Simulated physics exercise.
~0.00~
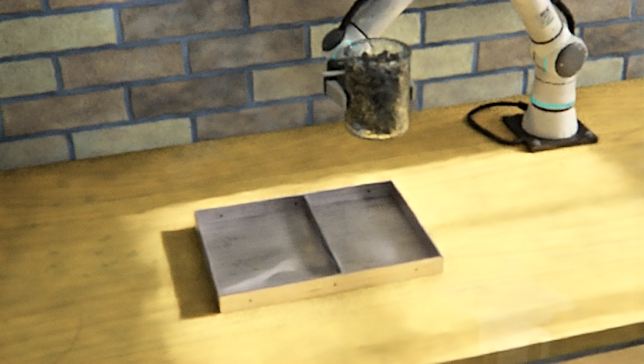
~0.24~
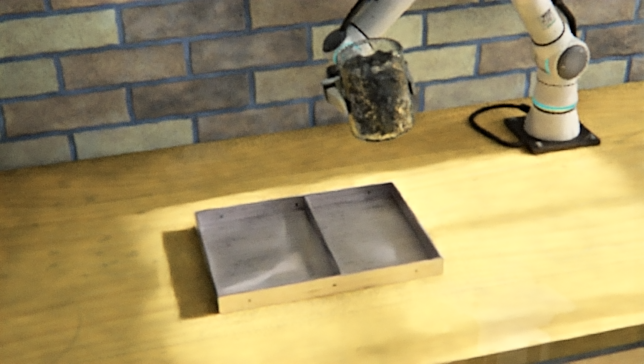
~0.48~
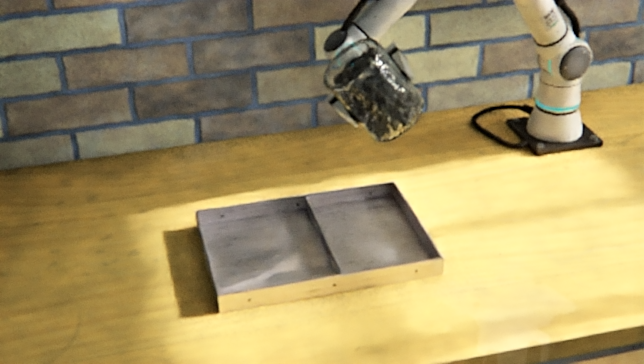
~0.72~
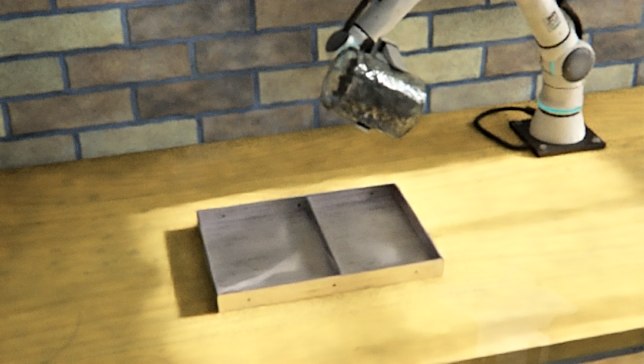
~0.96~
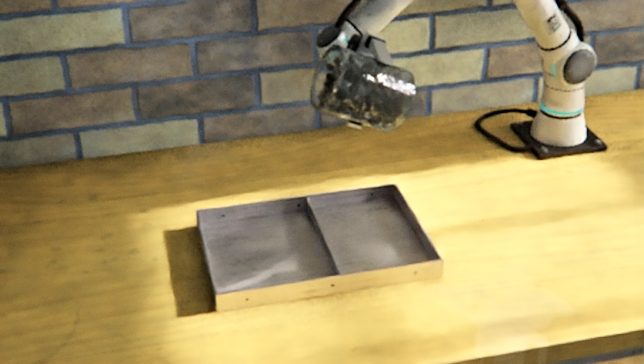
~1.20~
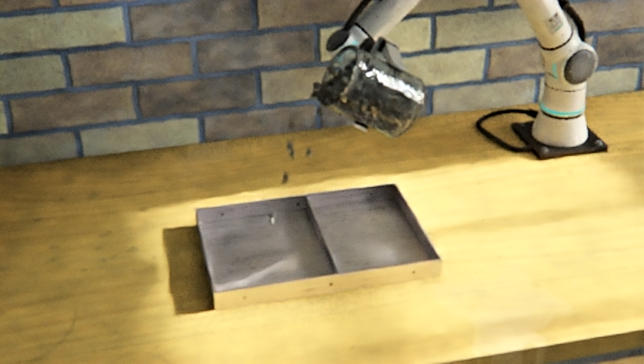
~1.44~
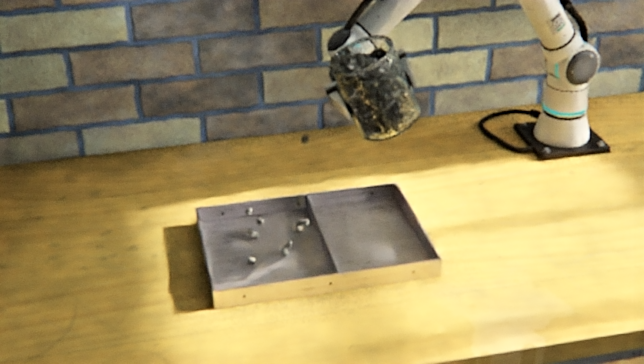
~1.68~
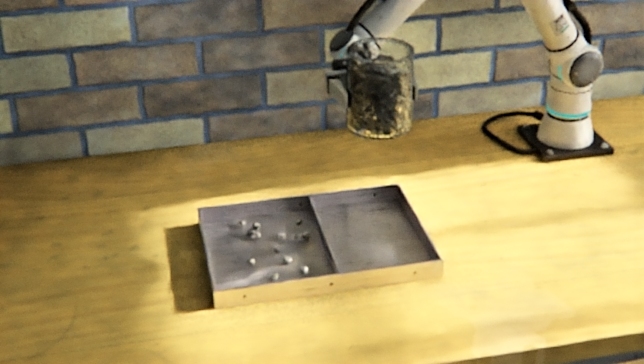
A pale robot arm with dark joints, mounted at the right of a yellowish wooden table before a brick wall, holds a clear cup nearly full of dark pebbles, seen from slightly above. In front lies a shallow grey tray, divided in two by a cross wall. The arm tips the cup leftward, further and further, until it lies almost on its side. A few pebbles spill from the mouth and drop into the tray's left part, scattering there. The arm then swings the cup back upright, still mostly full, while the right part stays empty.
